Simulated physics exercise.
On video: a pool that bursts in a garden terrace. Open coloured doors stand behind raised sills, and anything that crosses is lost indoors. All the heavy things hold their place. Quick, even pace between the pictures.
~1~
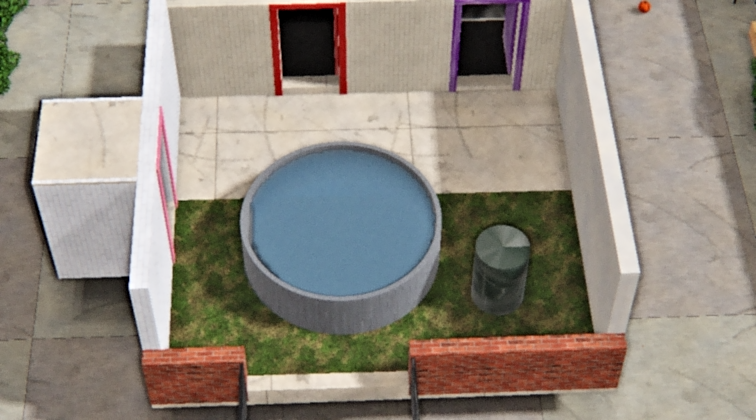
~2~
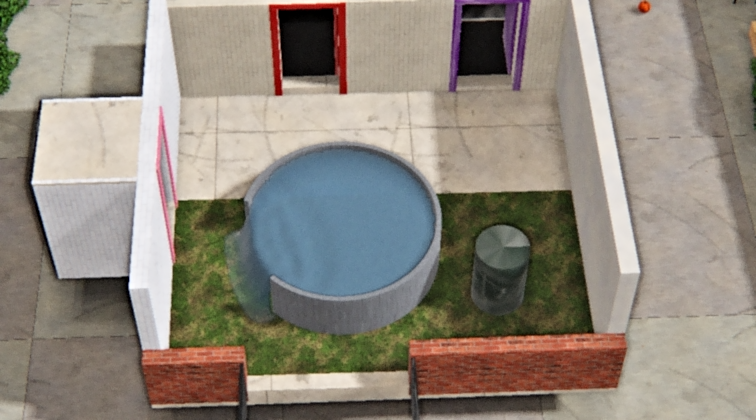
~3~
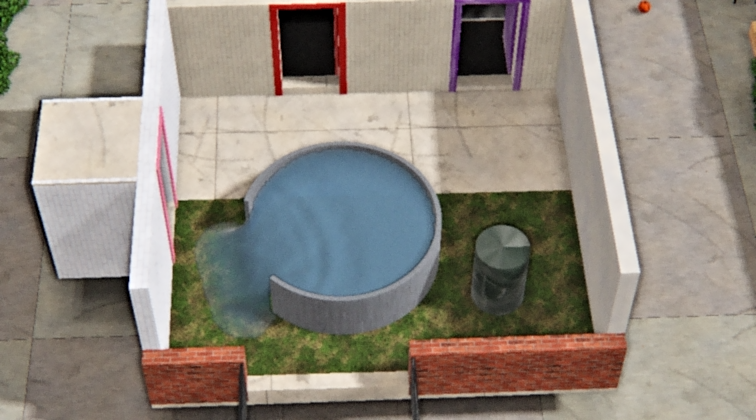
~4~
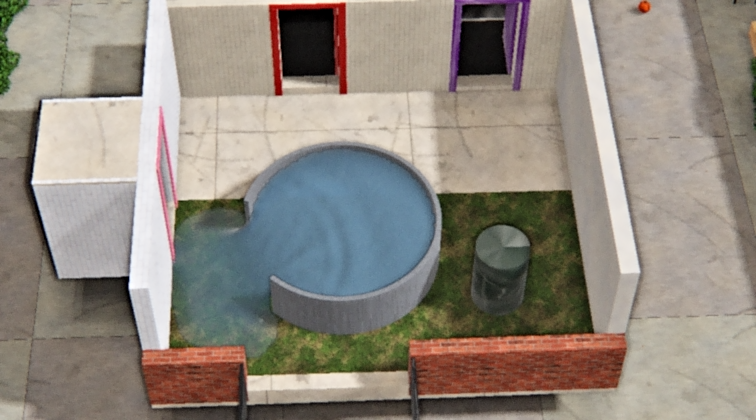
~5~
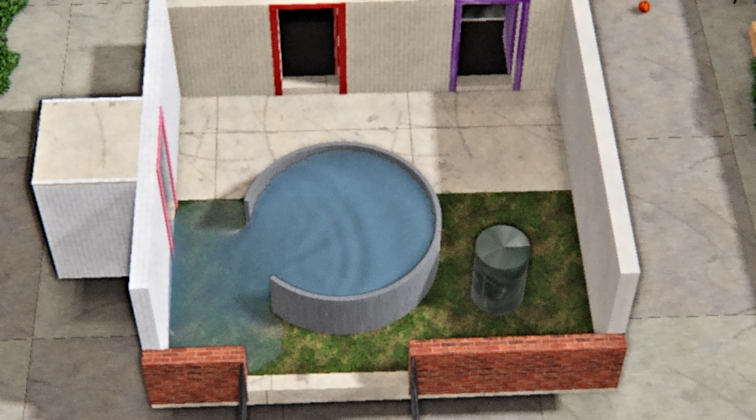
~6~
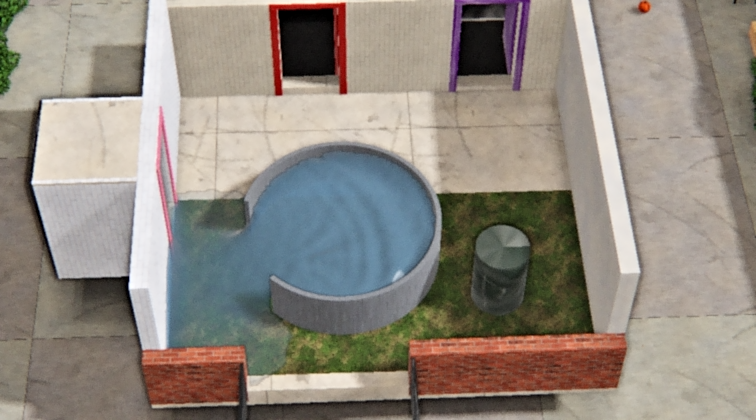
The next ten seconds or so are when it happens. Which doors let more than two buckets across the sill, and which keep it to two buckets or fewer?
Result: The pink door will let through over two buckets. The purple door will let through no more than two buckets. The red door will let through no more than two buckets.
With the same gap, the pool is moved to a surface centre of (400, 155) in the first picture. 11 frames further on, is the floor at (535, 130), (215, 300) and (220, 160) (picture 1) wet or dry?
Spared, soaked, soaked.
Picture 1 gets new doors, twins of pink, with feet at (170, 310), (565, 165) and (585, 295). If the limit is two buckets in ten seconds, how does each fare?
The three come out over, short and short.
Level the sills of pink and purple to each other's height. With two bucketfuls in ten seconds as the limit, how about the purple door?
Taking them one by one, the purple door admits less.
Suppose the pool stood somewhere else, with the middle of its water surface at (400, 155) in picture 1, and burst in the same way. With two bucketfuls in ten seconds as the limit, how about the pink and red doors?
The pink door exceeds the limit, and the red door stays within the limit.
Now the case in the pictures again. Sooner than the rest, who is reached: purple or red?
That would be the red door.
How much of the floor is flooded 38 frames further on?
That comes to about 100 per cent.
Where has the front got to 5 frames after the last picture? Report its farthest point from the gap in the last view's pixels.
I'd put it around (180, 127).
A moment on, water covers 20 % of the floor; the pink door over two buckets in, the purple door not reached, the red door not reached.
Next, water covers 40 % of the floor; the pink door far over two buckets in, the purple door not reached, the red door not reached.
Then, water covers 60 % of the floor; the pink door far over two buckets in, the purple door not reached, the red door wet at the sill, nothing in.
Later, water covers 100 % of the floor; the pink door far over two buckets in, the purple door wet at the sill, nothing in, the red door wet at the sill, nothing in.
In the end, water covers 100 % of the floor; the pink door far over two buckets in, the purple door wet at the sill, nothing in, the red door wet at the sill, nothing in.
